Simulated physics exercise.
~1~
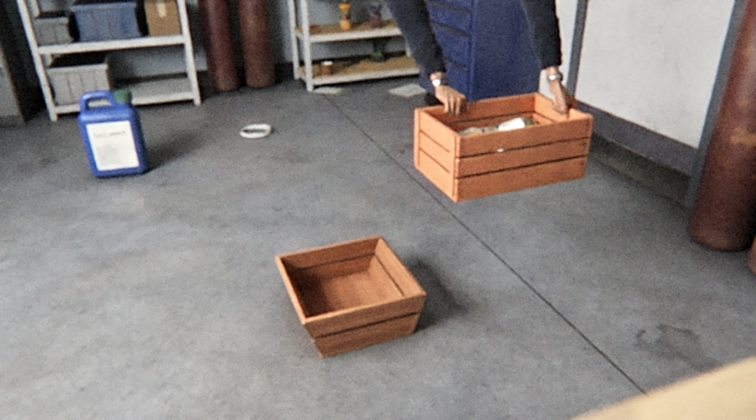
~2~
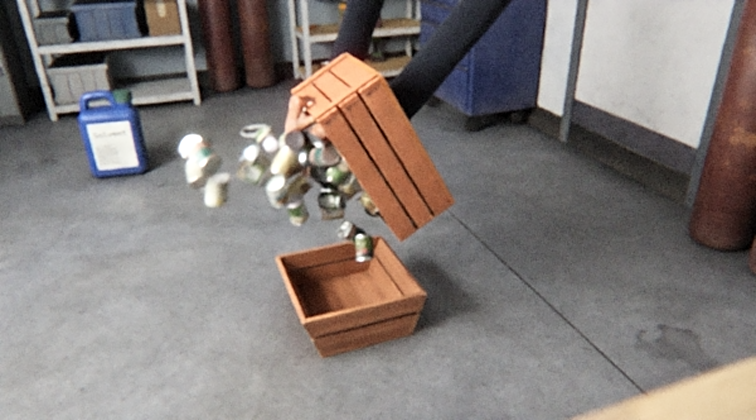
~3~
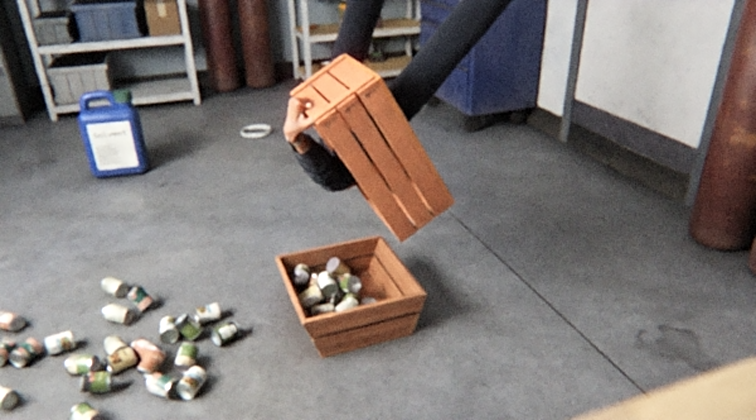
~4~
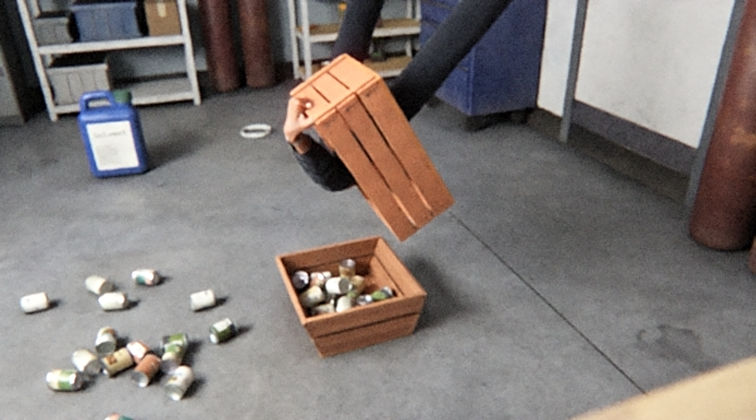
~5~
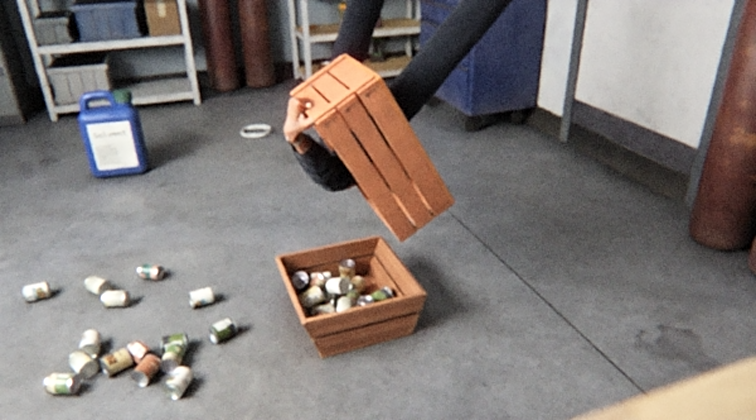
We see two hands tip an orange crate of small tins leftward over a wooden carton on a grey floor. The tins tumble out, some landing in the carton but more scattering across the floor to the left, where they settle while the crate is held tilted.
